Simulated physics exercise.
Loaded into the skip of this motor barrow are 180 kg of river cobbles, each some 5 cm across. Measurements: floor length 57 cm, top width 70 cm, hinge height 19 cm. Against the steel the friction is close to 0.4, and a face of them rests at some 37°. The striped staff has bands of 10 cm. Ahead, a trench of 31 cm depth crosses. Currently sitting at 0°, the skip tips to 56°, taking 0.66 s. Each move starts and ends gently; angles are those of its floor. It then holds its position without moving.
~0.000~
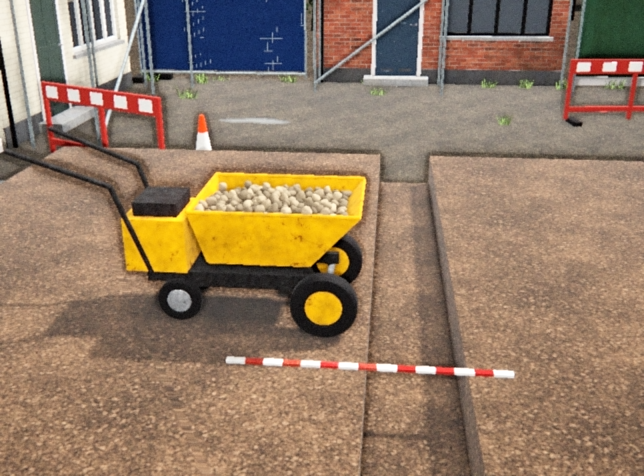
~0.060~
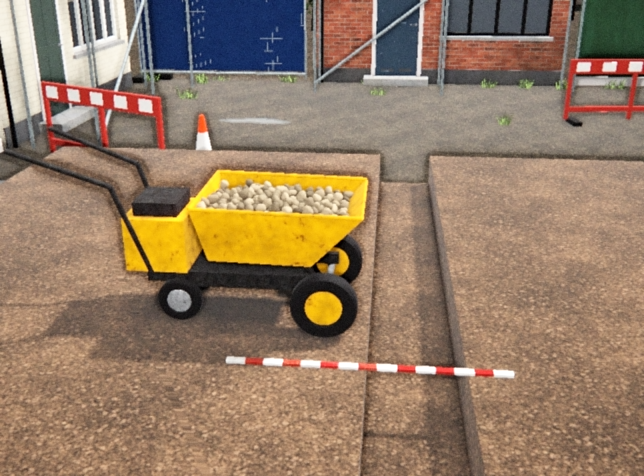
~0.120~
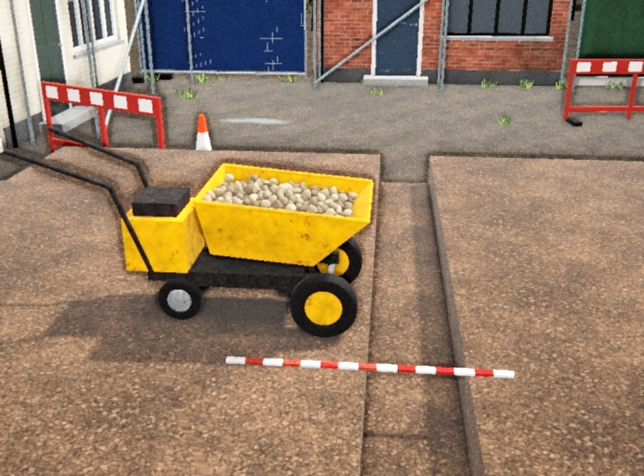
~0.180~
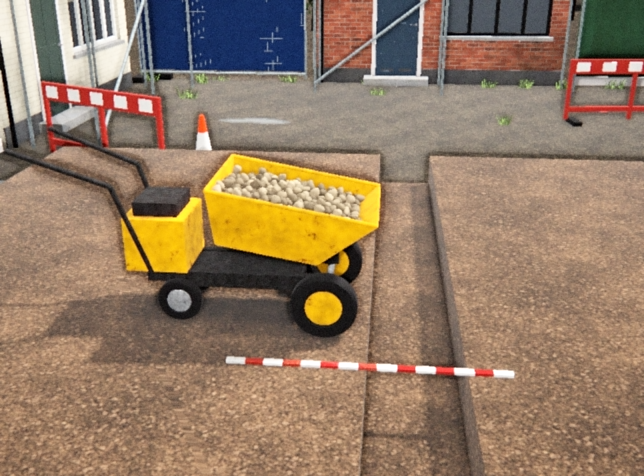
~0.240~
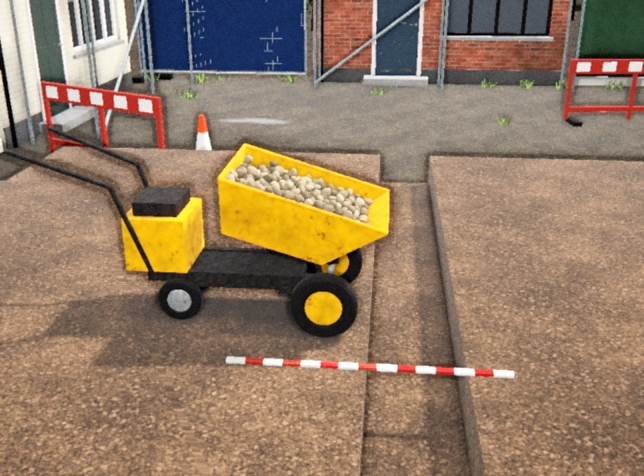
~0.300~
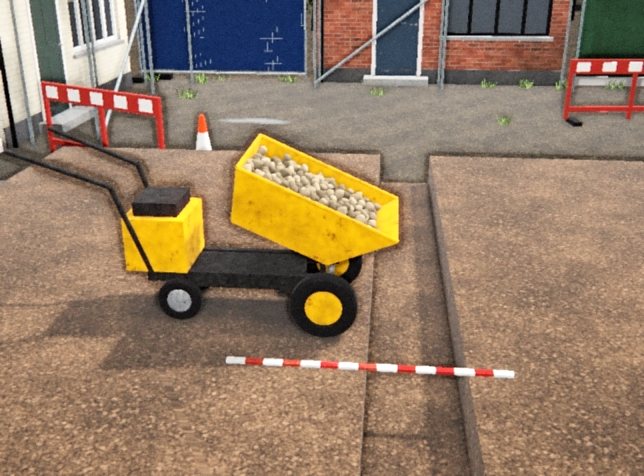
The clip opens on a yellow motor barrow loaded with pale cobbles, standing still beside a trench, with a red-and-white staff lying in front. The skip begins to tilt slightly, then its left end rises steadily while its right lip lowers toward the trench, the stones still heaped inside.
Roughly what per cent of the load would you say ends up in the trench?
I'd say 33 per cent ends up in the trench.
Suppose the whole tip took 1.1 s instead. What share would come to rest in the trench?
In that case some 45 per cent.
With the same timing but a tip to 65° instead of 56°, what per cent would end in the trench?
It comes out at about 45 percent.
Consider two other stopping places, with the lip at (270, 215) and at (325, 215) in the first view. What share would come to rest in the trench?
From the first spot near 60, from the second near 60 per cent.
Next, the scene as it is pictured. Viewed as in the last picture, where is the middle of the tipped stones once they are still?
Centre estimate: Around (470, 313).
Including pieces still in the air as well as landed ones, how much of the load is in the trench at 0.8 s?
About 10 per cent by then.
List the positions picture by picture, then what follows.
The skip is at 0°, its lip at (360, 218); the top of the load is at (274, 194), in the first picture.
Lip at (362, 219), floor tilted 1°, highest stones at (263, 191); the stones move at 0.3 m/s on average, in the second picture.
Lip at (368, 222), floor tilted 5°, highest stones at (250, 188); the stones move at 0.7 m/s on average, in the third picture.
The skip is at 10°, its lip at (377, 226); the top of the load is at (247, 179); the stones move at 1.0 m/s on average, in the fourth picture.
Lip at (388, 233), floor tilted 17°, highest stones at (254, 169); the stones move at 1.1 m/s on average, in the fifth picture.
Lip at (398, 242), floor tilted 24°, highest stones at (262, 160); the stones move at 1.2 m/s on average, in the sixth picture.
After 0.5 s the floor is at 48°; 100 % in the skip; the foremost stones are at (405, 252).
After 0.8 s the floor is at 56°; 92 % in the skip, 8 % in the trench, 1 % past the trench; the foremost stones are at (465, 289).
After 1.1 s the floor is at 56°; 51 % in the skip, 14 % in the trench, 35 % past the trench; the foremost stones are at (568, 319).
After 3.1 s the floor is at 56°; 27 % in the skip, 33 % in the trench, 40 % past the trench; the foremost stones are past the picture's edge.
